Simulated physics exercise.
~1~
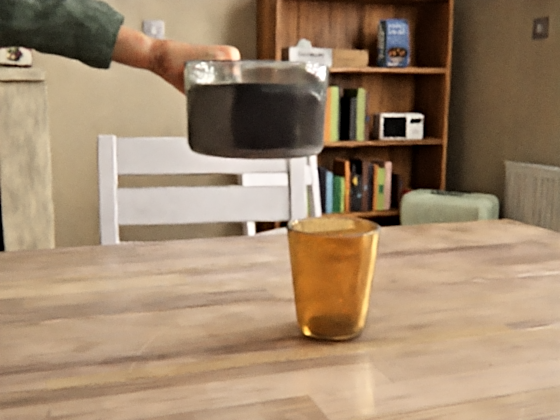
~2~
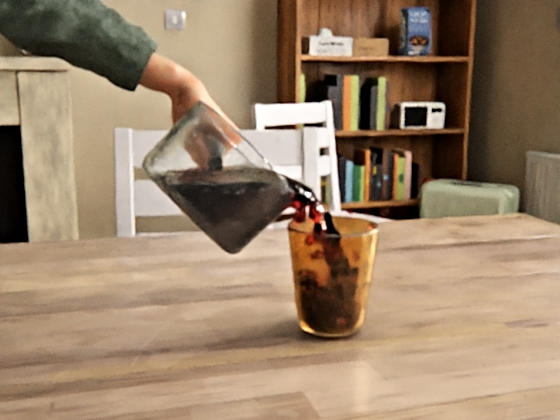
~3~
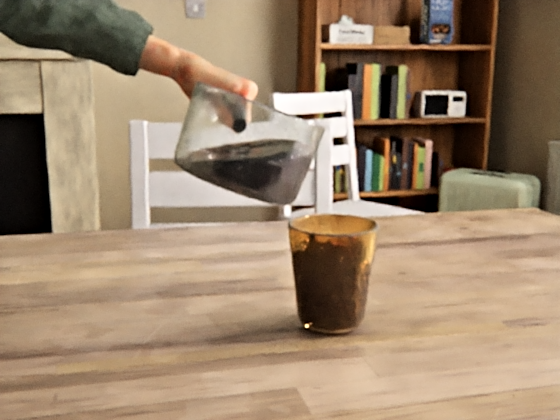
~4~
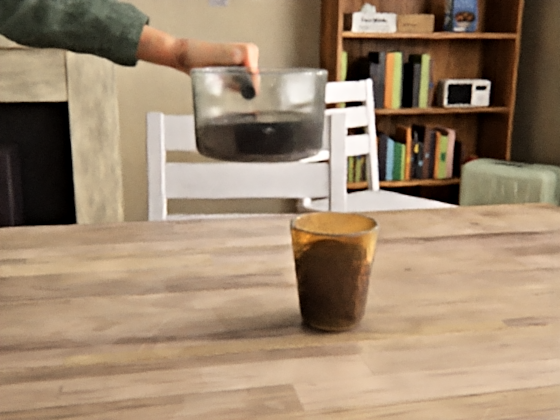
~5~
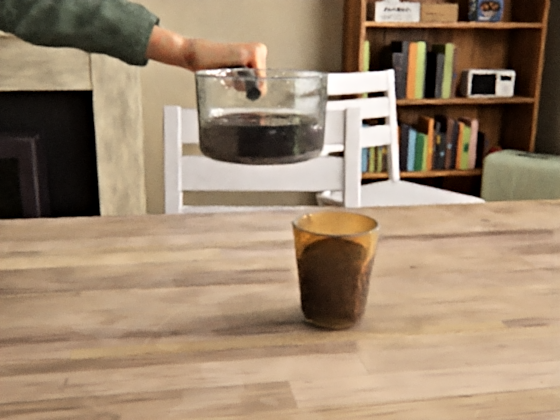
A hand tilting a clear pot of dark liquid, pouring into an amber tumbler on a wooden table, then levelling it, still part full.
